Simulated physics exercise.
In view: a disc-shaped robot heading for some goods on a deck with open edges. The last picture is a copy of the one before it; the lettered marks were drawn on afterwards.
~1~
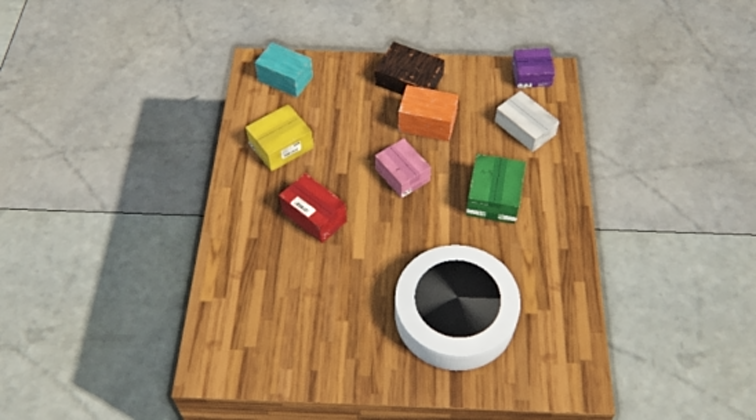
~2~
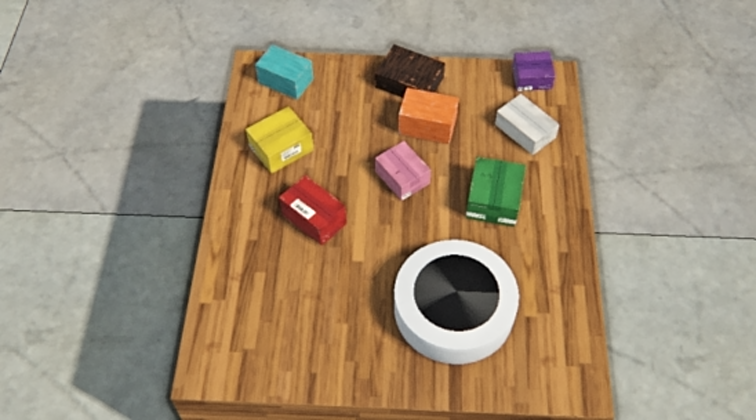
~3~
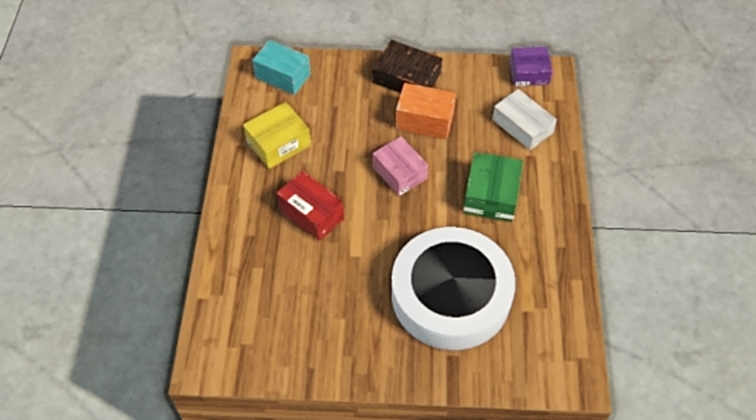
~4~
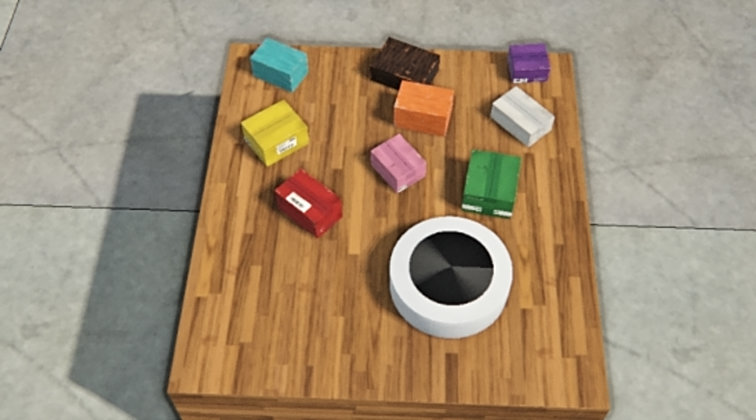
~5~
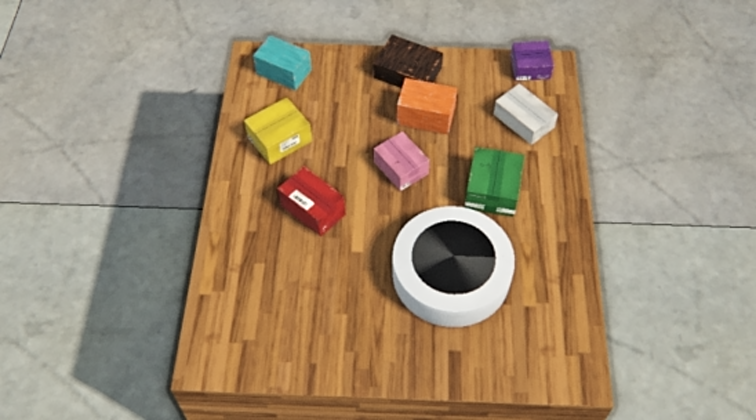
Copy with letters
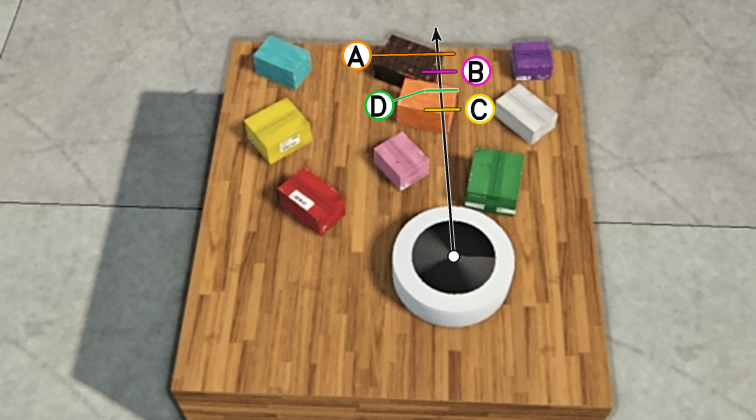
A round white robot with a dark top crept slowly across a wooden deck toward a scattered group of colorful boxes, drawing close to the green one, while all the boxes stayed put.
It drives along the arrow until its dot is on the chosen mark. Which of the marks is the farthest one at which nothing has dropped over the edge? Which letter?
C is the last safe stop.
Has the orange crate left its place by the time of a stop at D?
Yes.
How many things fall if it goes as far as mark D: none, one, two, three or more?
In all, one.
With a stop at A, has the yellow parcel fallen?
By then, no.
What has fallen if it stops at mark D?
The black crate goes over.
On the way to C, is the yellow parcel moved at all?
No.
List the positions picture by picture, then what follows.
Robot (457, 306); pink box (403, 168); black crate (410, 73), in the first picture.
Robot (455, 301); white box (526, 124), in the second picture.
Robot (452, 287); yellow parcel (277, 135), in the third picture.
Robot (450, 276); turquoise crate (280, 65), in the fourth picture.
Robot (453, 265); green parcel (495, 181); pink box (401, 161); black crate (408, 66), in the fifth picture.
On the copy, A at (438, 54); B at (439, 72); C at (442, 109); D at (441, 91); the arrow from (454, 256) to (436, 28); the white dot at (454, 256).
On C. First, robot (448, 208); green parcel (506, 161); purple box (531, 61).
Then, robot (444, 156); white box (535, 104); green parcel (522, 139).
Finally, robot (441, 120); black crate (393, 43); orange crate (418, 70); nothing has fallen.
By contrast, A drops the black crate and orange crate; B drops the black crate and orange crate; D drops the black crate.
